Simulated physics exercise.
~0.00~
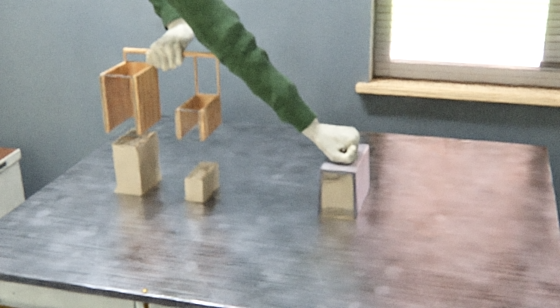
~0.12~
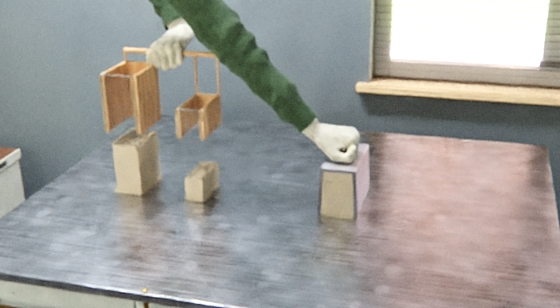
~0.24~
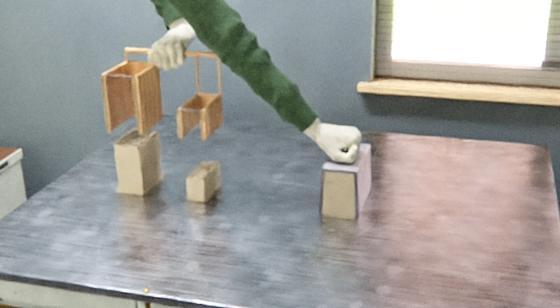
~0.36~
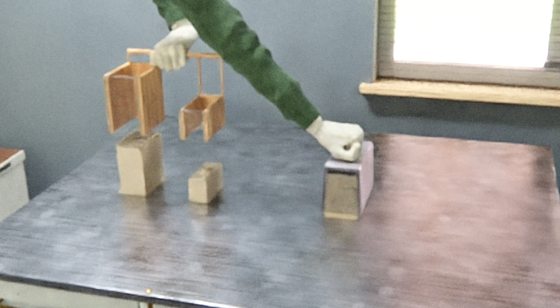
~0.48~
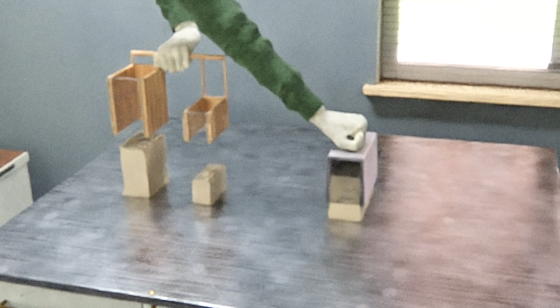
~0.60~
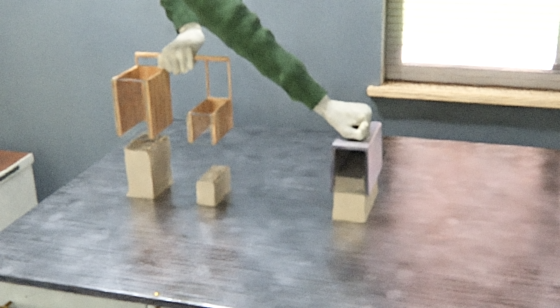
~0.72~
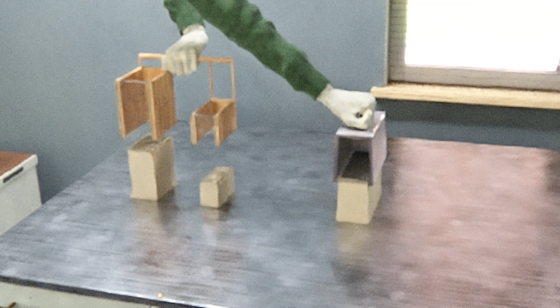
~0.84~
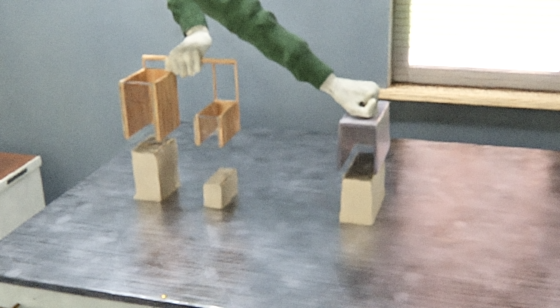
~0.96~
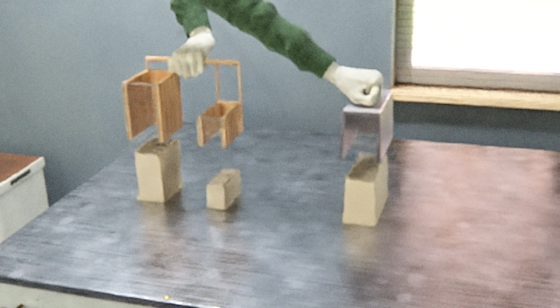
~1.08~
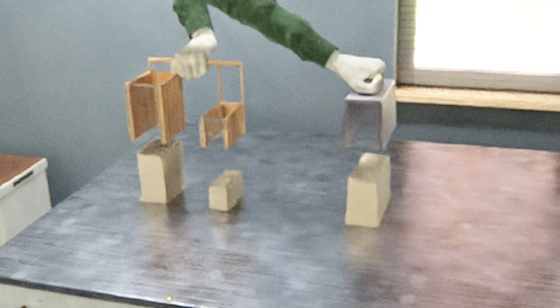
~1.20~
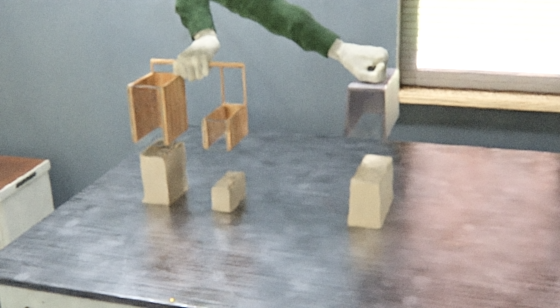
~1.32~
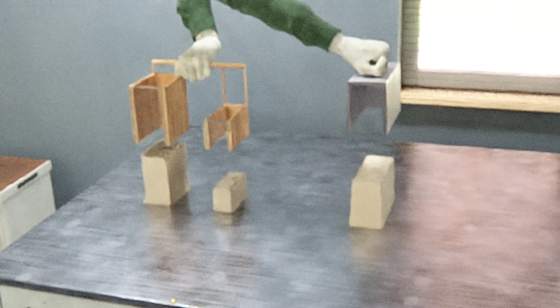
A gloved hand lifts a grey tin straight up, leaving a pale block standing whole.
